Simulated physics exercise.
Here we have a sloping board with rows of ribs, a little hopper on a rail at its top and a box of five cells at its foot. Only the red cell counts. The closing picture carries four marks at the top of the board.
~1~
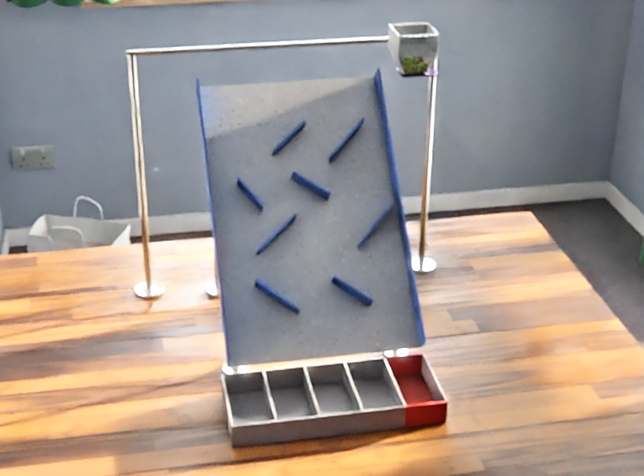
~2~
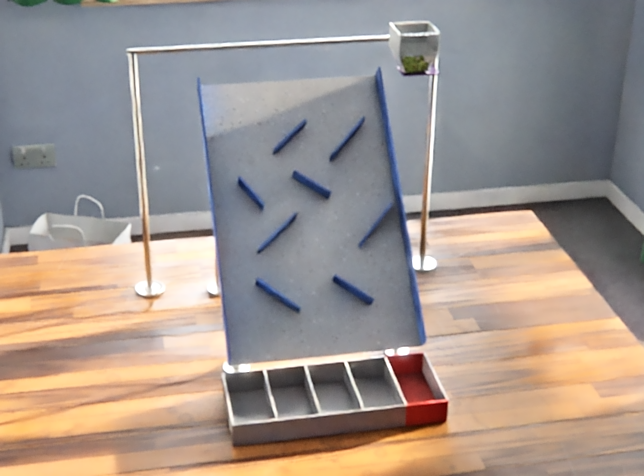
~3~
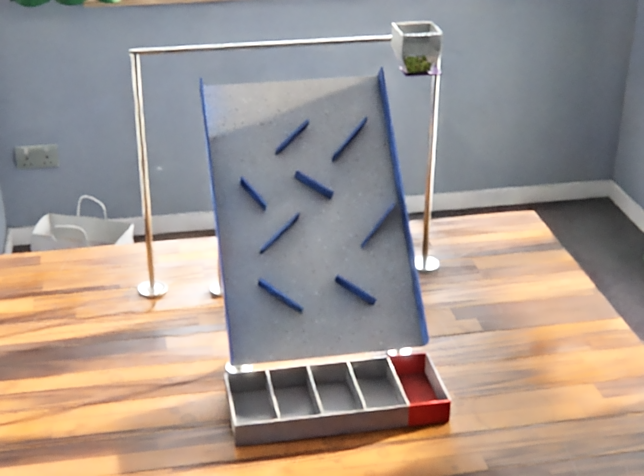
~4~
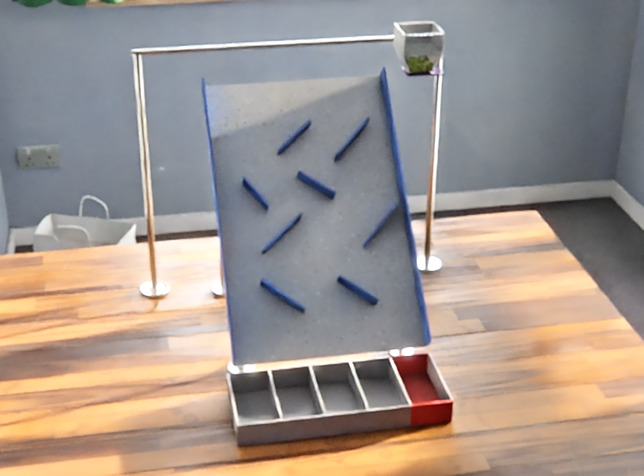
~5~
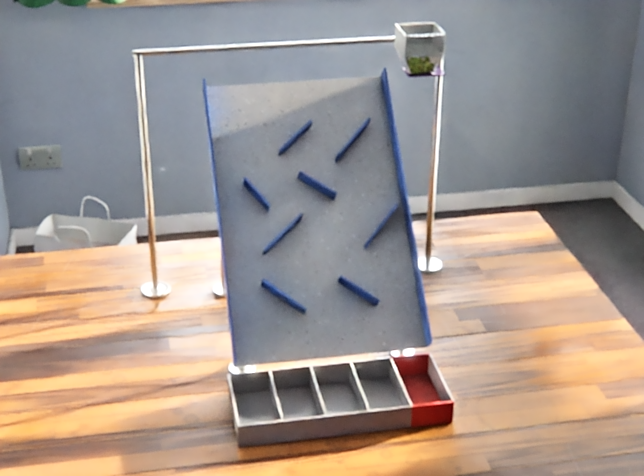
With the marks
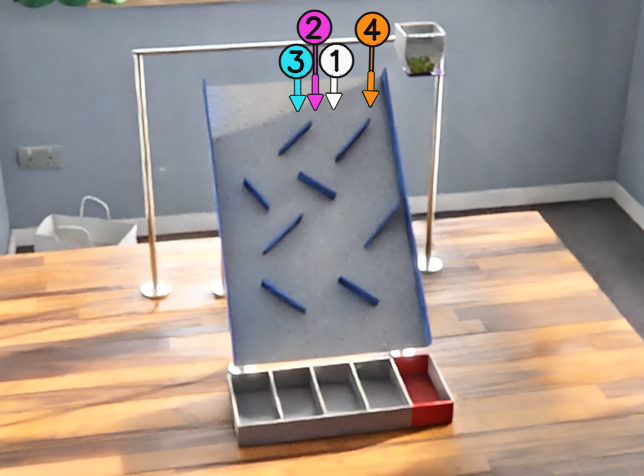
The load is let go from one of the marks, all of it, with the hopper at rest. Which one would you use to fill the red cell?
It is 1.
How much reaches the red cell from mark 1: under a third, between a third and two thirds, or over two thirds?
Over two thirds.
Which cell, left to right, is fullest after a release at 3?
The first.
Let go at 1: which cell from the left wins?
The fifth from the left.
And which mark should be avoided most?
The answer is 3.
On the marked copy, mark 1 meets the board at (333, 103); mark 2 meets the board at (315, 104); mark 3 meets the board at (297, 105); mark 4 meets the board at (370, 100).
For mark 1, most in the red cell, a small part in other cells.
For mark 2, about two thirds in the red cell, about a third in other cells, a stray few outside the box.
For mark 3, about a quarter in the red cell, about two thirds in other cells, a small part outside the box.
For mark 4, about two thirds in the red cell, about a quarter in other cells, a small part outside the box.
